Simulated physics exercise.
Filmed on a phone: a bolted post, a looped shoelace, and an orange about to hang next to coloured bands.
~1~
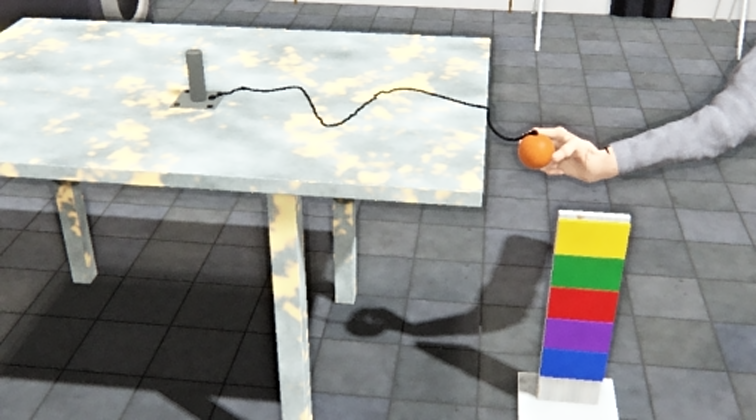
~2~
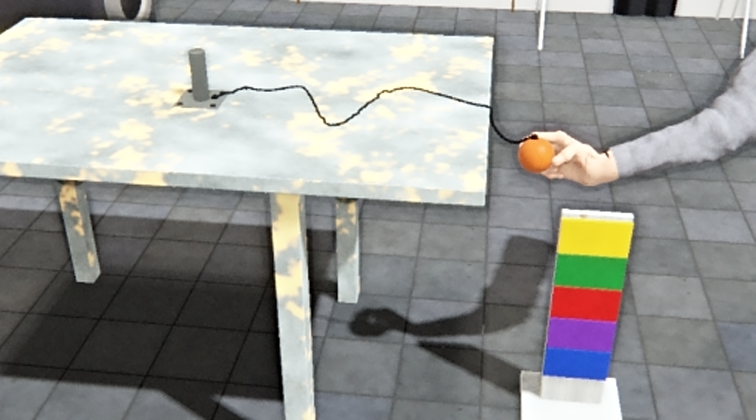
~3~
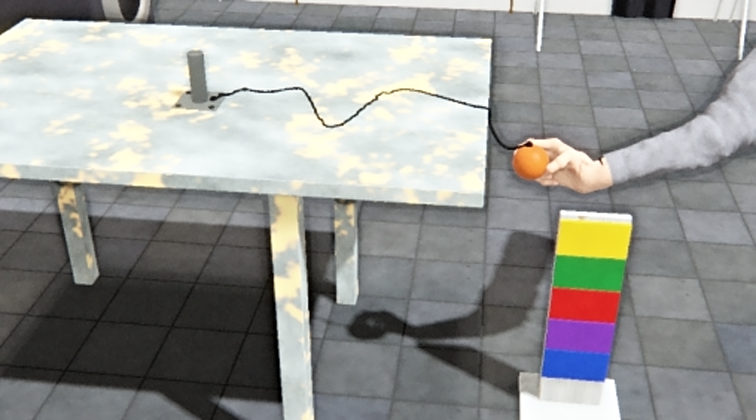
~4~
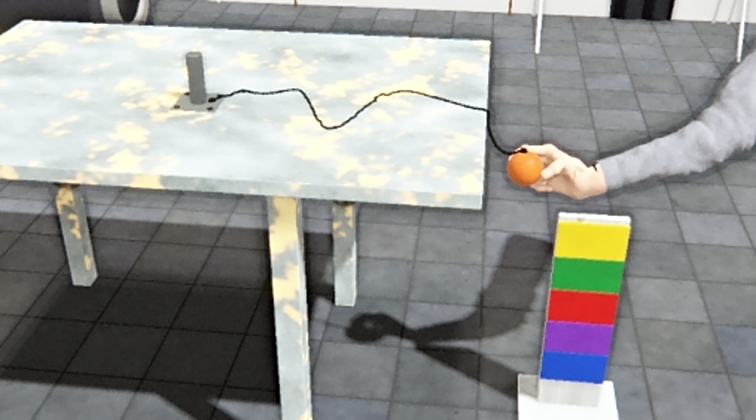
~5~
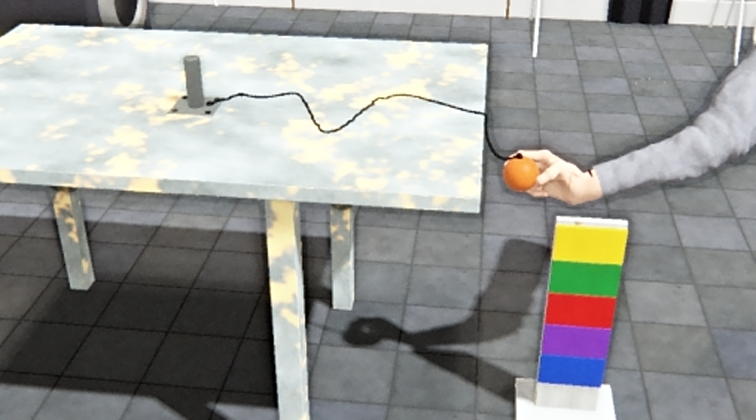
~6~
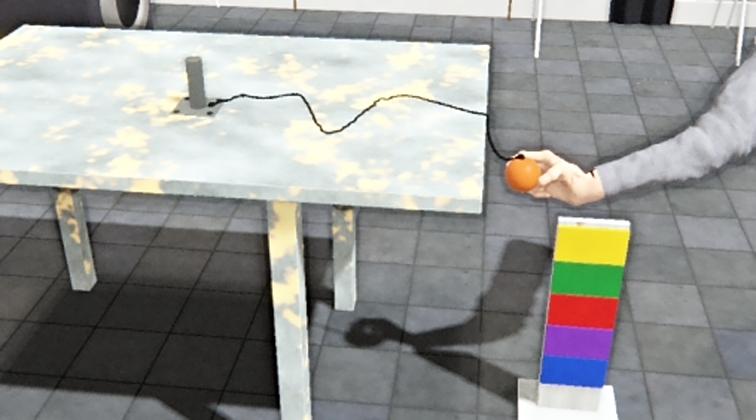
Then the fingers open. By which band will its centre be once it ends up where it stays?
By the purple band.
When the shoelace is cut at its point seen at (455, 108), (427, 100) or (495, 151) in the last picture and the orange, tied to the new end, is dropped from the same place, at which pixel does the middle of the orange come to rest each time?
The three tries give approximately (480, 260), (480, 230) and (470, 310).
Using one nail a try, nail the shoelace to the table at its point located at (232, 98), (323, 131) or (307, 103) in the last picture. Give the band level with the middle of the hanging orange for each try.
Purple; green; red.
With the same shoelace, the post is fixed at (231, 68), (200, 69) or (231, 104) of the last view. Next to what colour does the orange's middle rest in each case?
In turn, purple, then red, then blue.
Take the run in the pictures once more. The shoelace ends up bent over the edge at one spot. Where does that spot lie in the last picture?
That spot is roughly at (359, 116).
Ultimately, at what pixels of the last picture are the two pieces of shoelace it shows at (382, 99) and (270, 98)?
Result - first point (482, 167), second point (297, 110).
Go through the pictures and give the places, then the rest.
The first frame shows orange (536, 151); yellow (592, 240); green (587, 274); red (582, 306); purple (578, 337); blue (573, 366).
The second frame shows orange (536, 155); shoelace through (247, 89) (309, 94) (339, 124) (385, 91) (460, 101).
The third frame shows orange (531, 162).
The fourth frame shows orange (525, 168); shoelace through (244, 92) (306, 97) (336, 127) (382, 94) (457, 104).
The fifth frame shows orange (521, 174).
The sixth frame shows orange (523, 175); shoelace through (244, 97) (305, 102) (335, 132) (382, 99) (456, 108).
Early on, orange near (503, 337); level with purple.
Midway, orange near (450, 332); level with purple.
Near the end, orange near (480, 336); level with purple.
Finally, orange near (469, 335); level with purple. Its middle rests at the purple band.
